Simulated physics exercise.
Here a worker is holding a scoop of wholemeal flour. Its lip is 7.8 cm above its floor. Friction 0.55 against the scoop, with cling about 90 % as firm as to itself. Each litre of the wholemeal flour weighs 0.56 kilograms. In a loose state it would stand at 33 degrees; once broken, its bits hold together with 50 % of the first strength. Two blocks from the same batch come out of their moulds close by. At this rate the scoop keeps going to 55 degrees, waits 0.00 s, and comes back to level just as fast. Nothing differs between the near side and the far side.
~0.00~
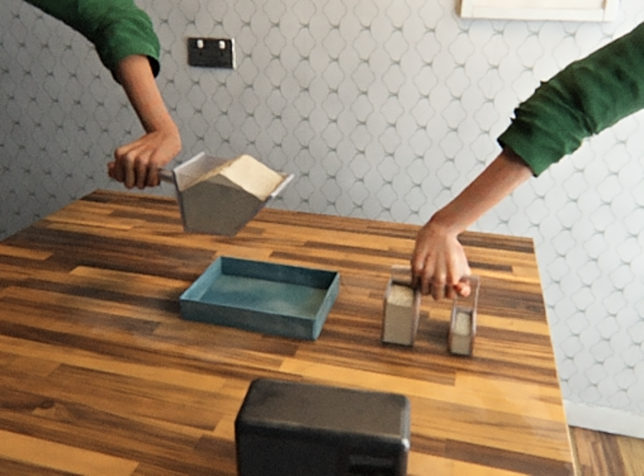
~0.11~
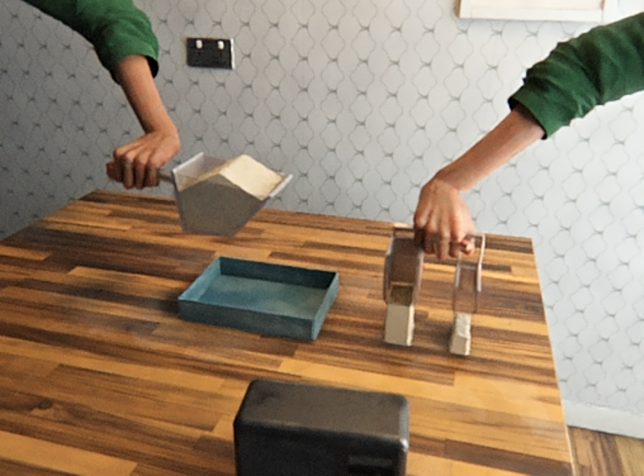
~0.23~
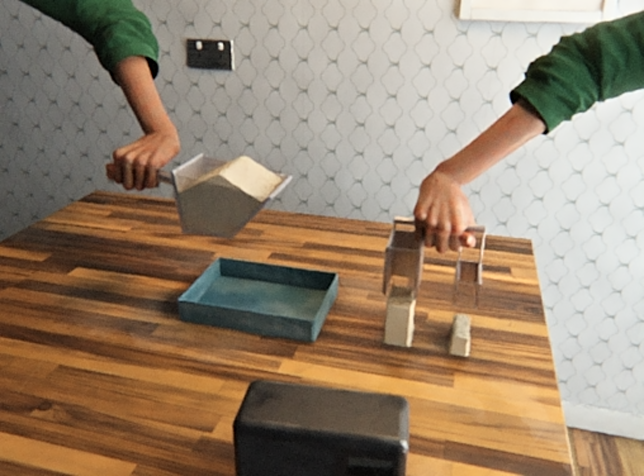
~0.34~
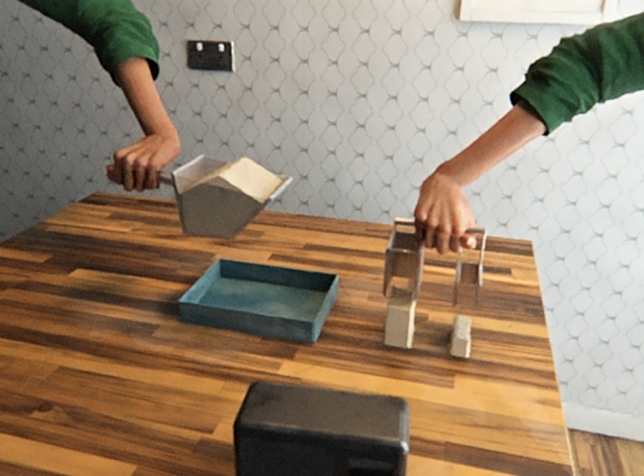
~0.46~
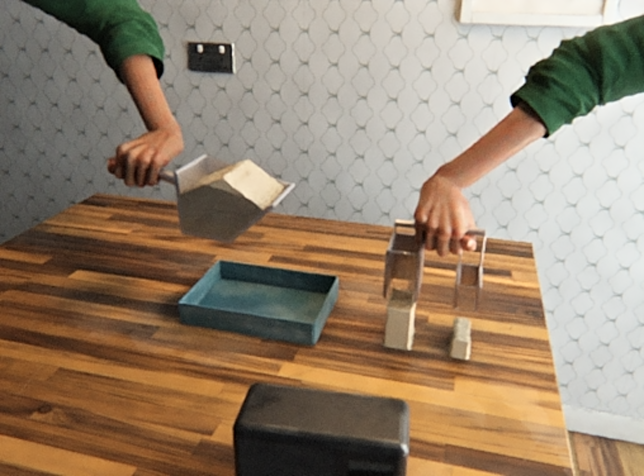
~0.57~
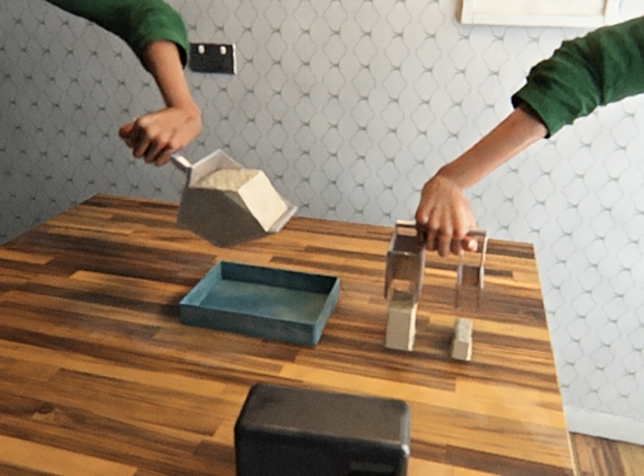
A person in green sleeves works at a striped wooden table before a pale patterned wall, seen from slightly above by a still camera. The left hand holds a clear scoop of cream-coloured flour above a shallow teal tray, with a dark box nearer the viewer. The right hand lifts two moulds off two small pale blocks, then the scoop tilts down to the right.
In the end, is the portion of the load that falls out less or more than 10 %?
Smaller than 10 %.
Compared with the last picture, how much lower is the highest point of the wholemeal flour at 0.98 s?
Measured change: Around 0.5 cm.
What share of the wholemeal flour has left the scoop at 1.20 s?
Close to 0 percent.
After 0.76 s, the scoop is at 54 degrees and 0 % has left it.
After 0.98 s, the scoop is at 31 degrees and 0 % has left it.
After 1.20 s, the scoop is at 0 degrees and 0 % has left it.
After 1.42 s, the scoop is at 0 degrees and 0 % has left it.
After 1.77 s, the scoop is at 0 degrees and 0 % has left it.
